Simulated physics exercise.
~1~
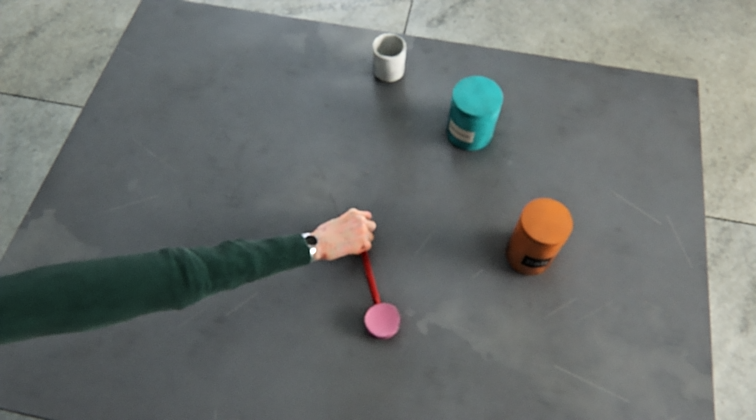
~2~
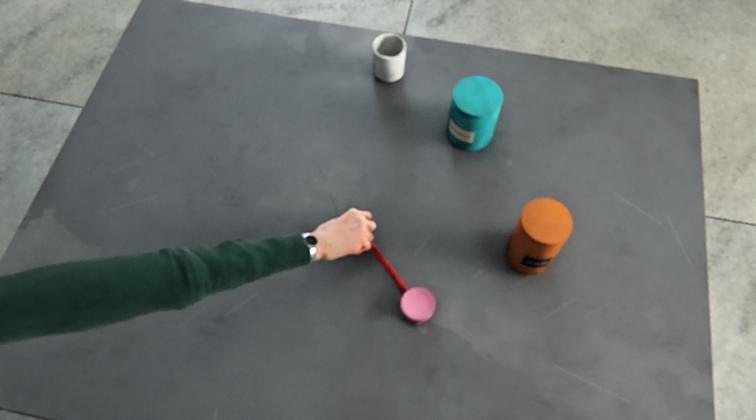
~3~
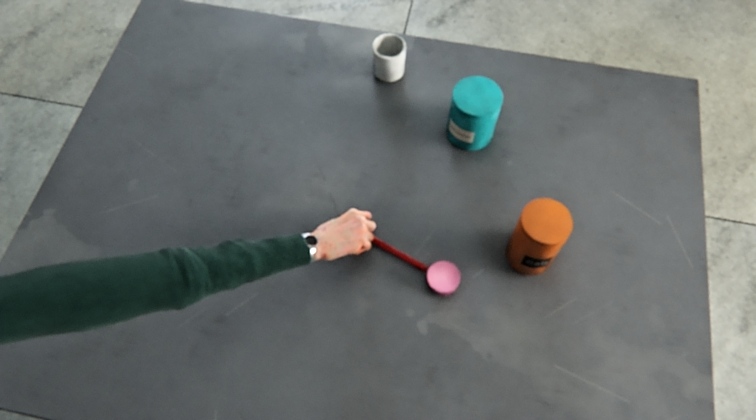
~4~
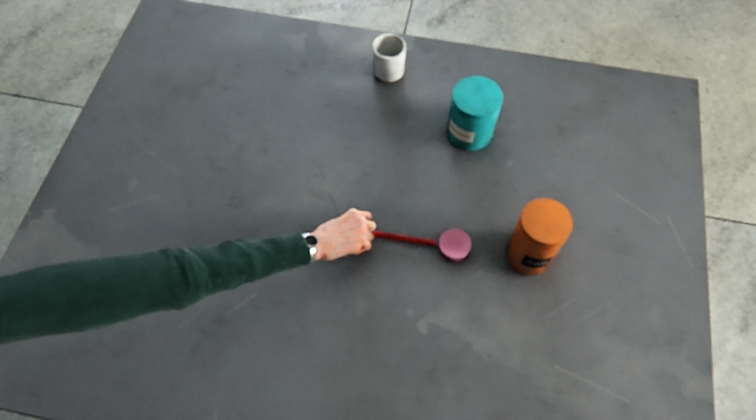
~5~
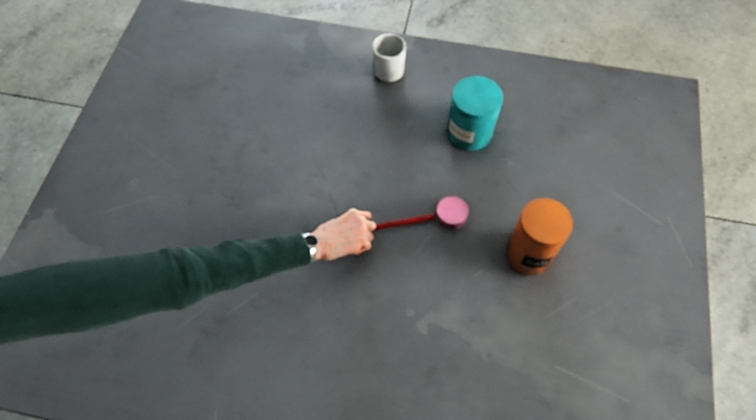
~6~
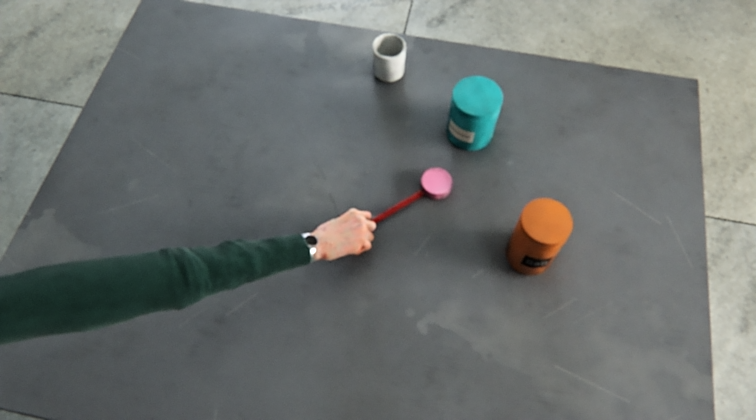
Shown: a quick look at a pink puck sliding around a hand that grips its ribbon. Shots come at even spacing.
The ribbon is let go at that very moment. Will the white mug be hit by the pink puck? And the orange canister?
As for the outcome, the white mug will not be hit, the orange canister will not be hit.
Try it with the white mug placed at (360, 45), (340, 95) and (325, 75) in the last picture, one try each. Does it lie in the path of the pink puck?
First try: It escapes; second try: It takes a knock; third try: It is struck.
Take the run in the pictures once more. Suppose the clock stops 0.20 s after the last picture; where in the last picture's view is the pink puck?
It is somewhere near (345, 99).
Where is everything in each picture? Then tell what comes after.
In the first picture, pink puck (382, 320); white mug (389, 46); orange canister (547, 220); turquoise canister (478, 95).
In the second picture, pink puck (418, 304).
In the third picture, pink puck (444, 276).
In the fourth picture, pink puck (456, 243).
In the fifth picture, pink puck (453, 210).
In the sixth picture, pink puck (437, 181); white mug (389, 46); orange canister (547, 220); turquoise canister (478, 95); going round anticlockwise.
Then, 0.08 s on from there, puck near (391, 142).
Then, 0.20 s on from there, puck near (345, 99).
In the end, puck near (312, 69). The white mug escapes it and the orange canister stays untouched.
